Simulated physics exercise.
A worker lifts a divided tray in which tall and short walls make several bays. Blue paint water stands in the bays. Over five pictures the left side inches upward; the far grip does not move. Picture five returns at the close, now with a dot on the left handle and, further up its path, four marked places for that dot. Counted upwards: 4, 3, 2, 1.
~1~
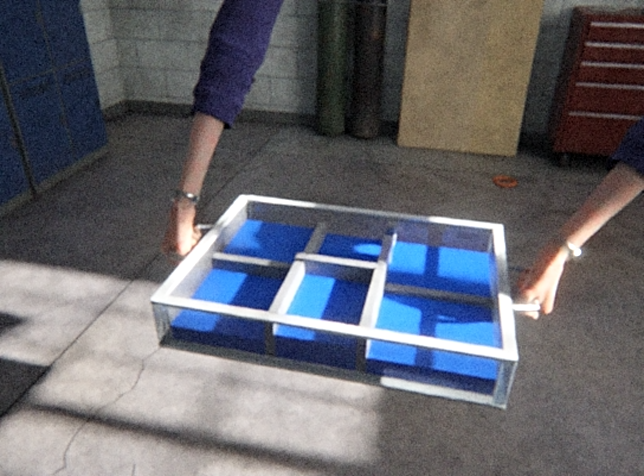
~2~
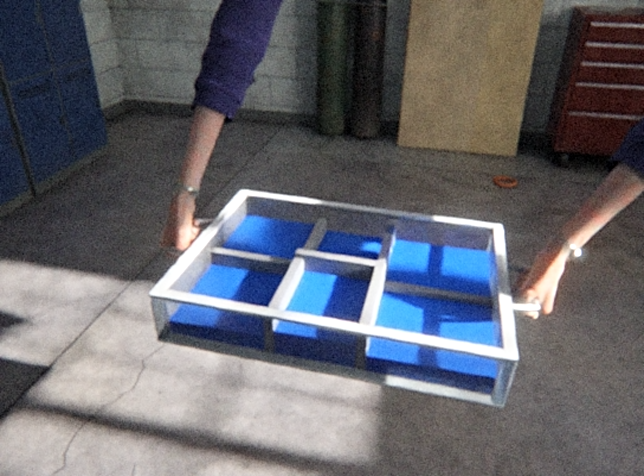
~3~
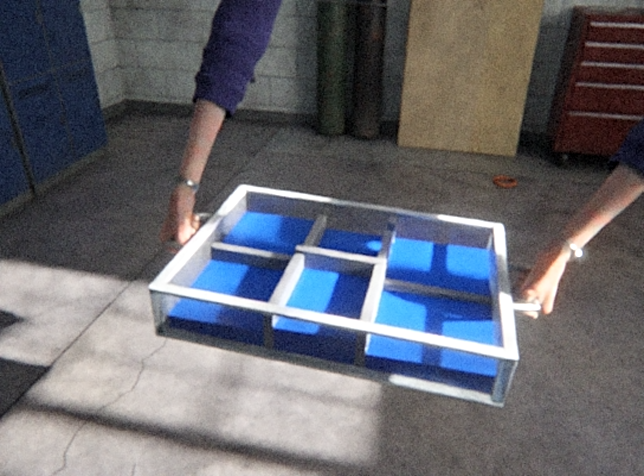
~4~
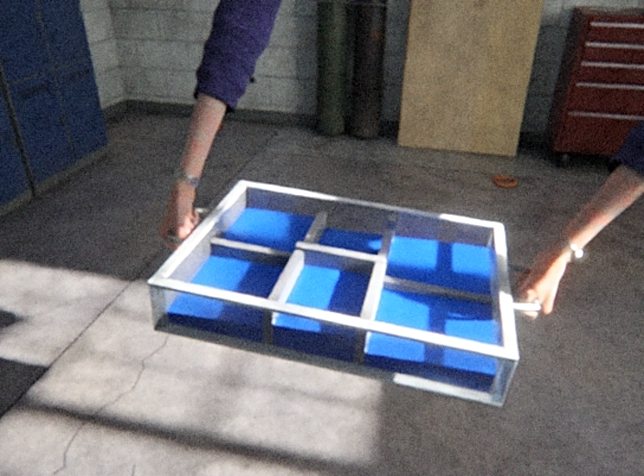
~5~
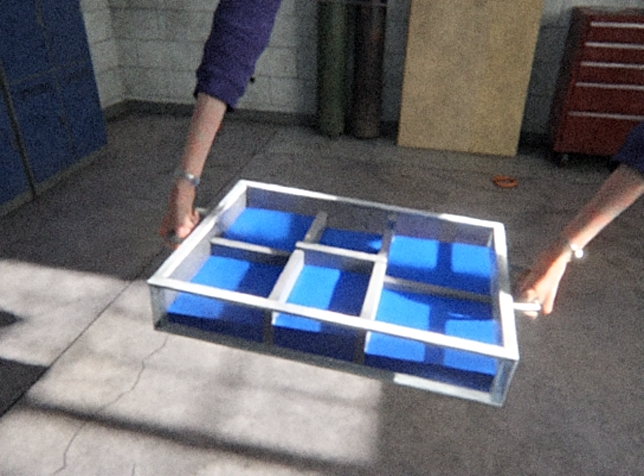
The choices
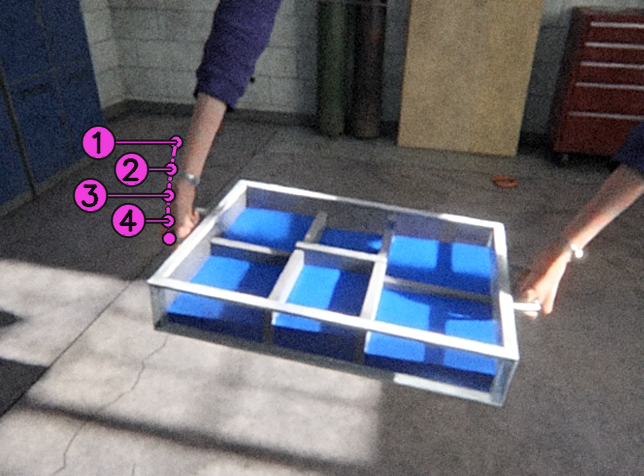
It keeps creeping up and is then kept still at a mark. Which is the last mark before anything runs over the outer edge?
Stop 1.
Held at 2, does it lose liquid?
No.
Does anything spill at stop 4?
No, that is safe.
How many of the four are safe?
All of the four.
In magenta, 1 at (176, 142); 2 at (171, 169); 3 at (168, 195); 4 at (168, 220).
With 1, nothing spills; the front right bay holds the most.
With 2, nothing spills; the front right bay holds the most.
With 3, nothing spills; the back right bay holds the most.
With 4, nothing spills; the back right bay holds the most.
